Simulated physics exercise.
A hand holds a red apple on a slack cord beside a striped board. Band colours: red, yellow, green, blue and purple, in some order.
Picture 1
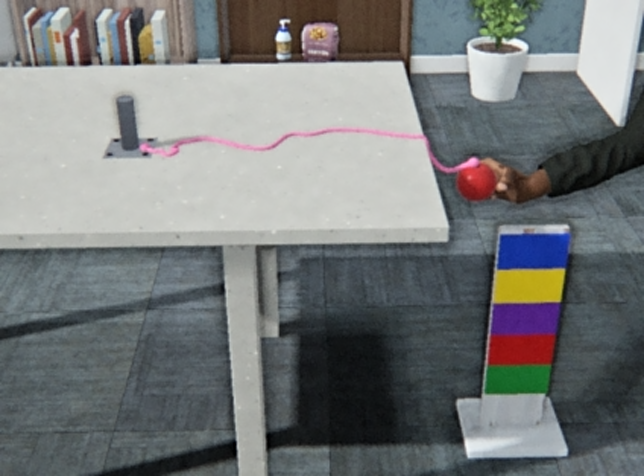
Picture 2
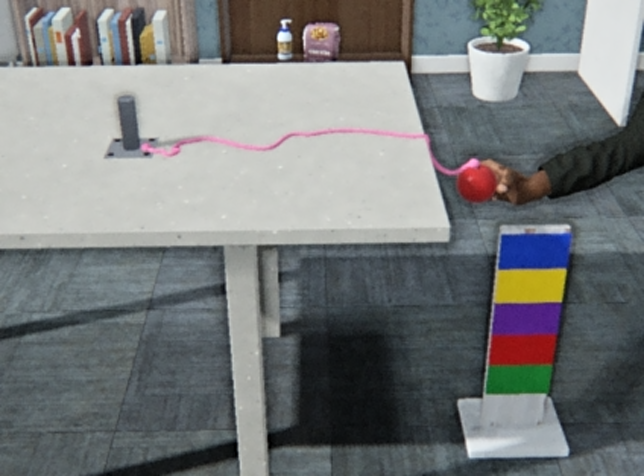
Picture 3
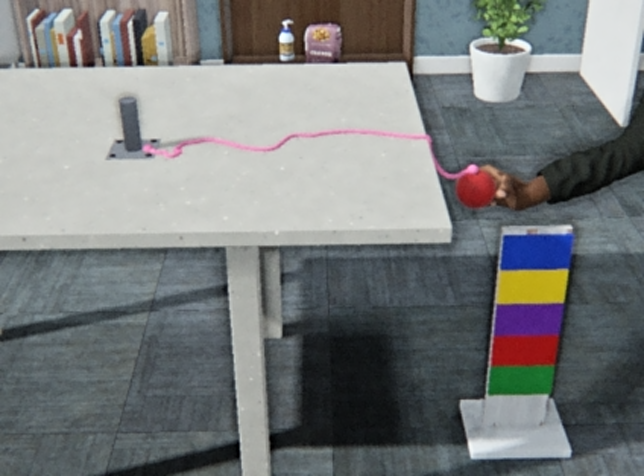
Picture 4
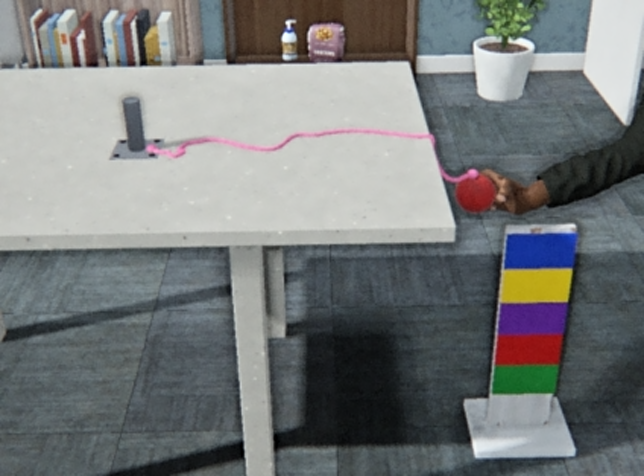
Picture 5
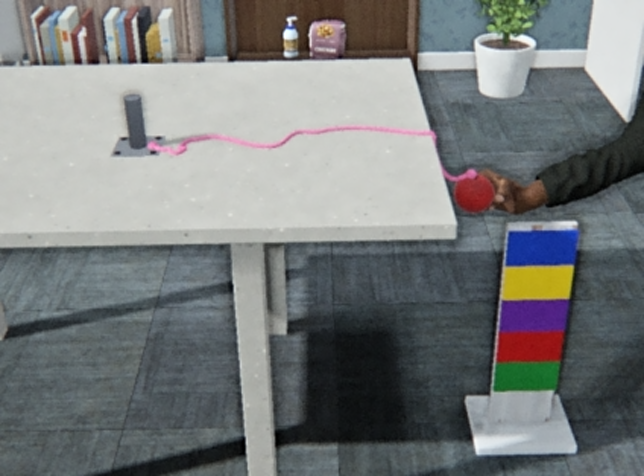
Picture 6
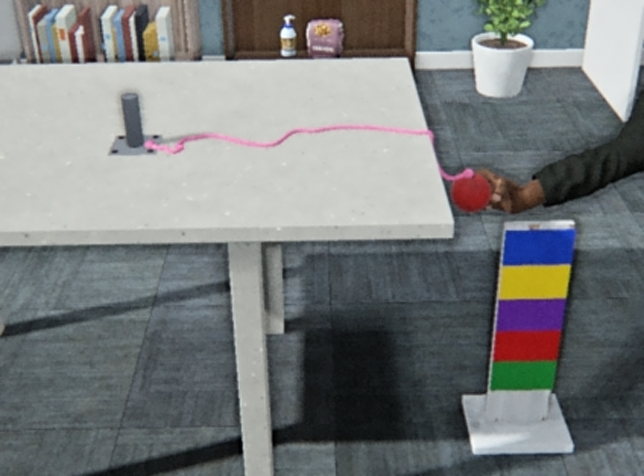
A dark-sleeved hand holds a round red object just beyond the right end of a pale table, seen from slightly above in a grey-carpeted room with books and a potted plant behind. A slack pink cord runs from it to a grey post, above a board banded blue, yellow, purple, red and green. The hand lowers the object very slightly while the camera drifts a little, the cord staying slack.
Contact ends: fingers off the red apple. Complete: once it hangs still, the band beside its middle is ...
... Yellow.
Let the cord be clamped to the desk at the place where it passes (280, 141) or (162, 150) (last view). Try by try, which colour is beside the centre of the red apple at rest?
In order: Blue; yellow.
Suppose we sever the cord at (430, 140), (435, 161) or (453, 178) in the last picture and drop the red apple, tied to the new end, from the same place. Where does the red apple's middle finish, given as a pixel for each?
In order, it ends up near (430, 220), (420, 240) and (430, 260).
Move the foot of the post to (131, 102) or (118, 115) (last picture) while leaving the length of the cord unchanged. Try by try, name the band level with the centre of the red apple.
Blue; blue.
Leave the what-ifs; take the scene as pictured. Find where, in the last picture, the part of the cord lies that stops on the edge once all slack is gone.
That spot lies near (363, 128).
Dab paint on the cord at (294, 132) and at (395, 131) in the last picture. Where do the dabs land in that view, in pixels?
First one: (360, 139); second one: (430, 173).
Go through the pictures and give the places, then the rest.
Red apple (477, 182); blue (534, 253); yellow (529, 287); purple (525, 320); red (521, 351); green (518, 381), in the first picture.
Red apple (477, 184); cord through (172, 155) (221, 141) (281, 142) (347, 131) (417, 137), in the second picture.
Red apple (476, 189), in the third picture.
Red apple (476, 194); cord through (177, 156) (226, 142) (286, 143) (352, 131) (422, 137), in the fourth picture.
Red apple (475, 193), in the fifth picture.
Red apple (471, 193); cord through (175, 152) (225, 138) (284, 139) (351, 127) (421, 133), in the sixth picture.
A little later, apple near (459, 280); level with yellow.
Next, apple near (398, 276); level with yellow.
Later still, apple near (434, 283); level with yellow.
When it is over, apple near (427, 284); level with yellow. Its centre hangs level with the yellow band.
